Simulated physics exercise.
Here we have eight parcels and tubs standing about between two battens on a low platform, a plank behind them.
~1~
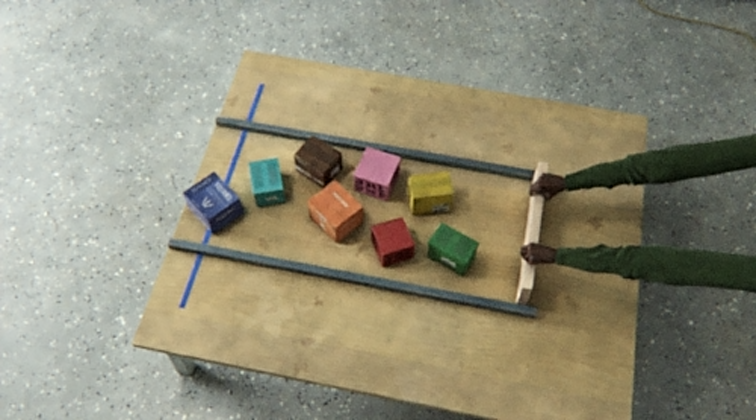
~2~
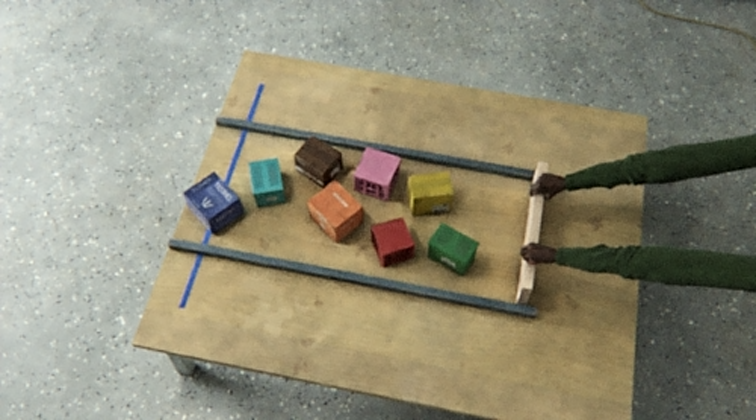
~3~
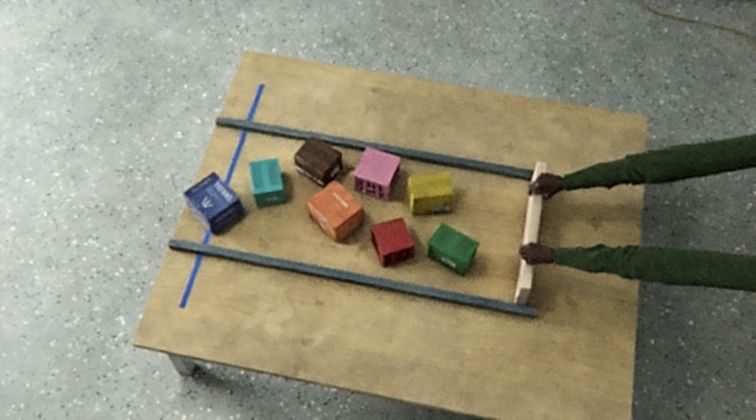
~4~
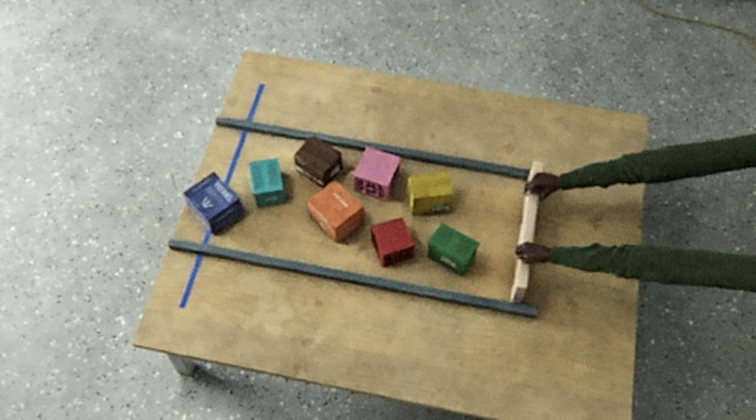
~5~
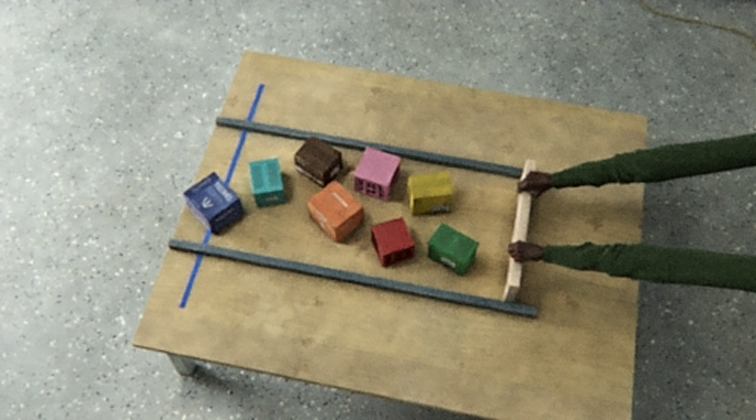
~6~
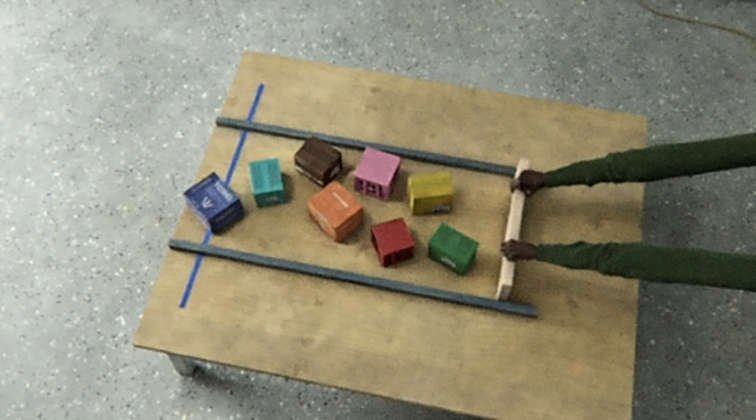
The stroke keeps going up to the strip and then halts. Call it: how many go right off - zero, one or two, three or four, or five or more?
Five or more go off.
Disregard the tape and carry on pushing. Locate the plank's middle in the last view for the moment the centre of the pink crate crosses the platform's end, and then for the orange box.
First near (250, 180), second near (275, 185).
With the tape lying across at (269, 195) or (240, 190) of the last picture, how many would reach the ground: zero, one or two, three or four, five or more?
Three or four; 5 or more.
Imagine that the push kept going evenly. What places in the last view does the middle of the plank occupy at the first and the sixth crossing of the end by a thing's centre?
Around (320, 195); afterwards around (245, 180).
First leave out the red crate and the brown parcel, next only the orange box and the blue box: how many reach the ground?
Fallen: 3 in the first try, 3 in the other.
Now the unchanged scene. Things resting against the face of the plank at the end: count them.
Number: 2.
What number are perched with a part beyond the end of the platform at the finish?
The overhang total is 2.
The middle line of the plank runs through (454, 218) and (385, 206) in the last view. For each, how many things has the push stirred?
By then 2, and later 7.
A little later, none off yet; blue box at rest near (214, 203); turquoise tote shifted a little near (262, 181); brown parcel shifted a little near (305, 159).
When it is over, the number that fall off is five or more; down, red crate, pink crate, orange box, brown parcel, turquoise tote and blue box.
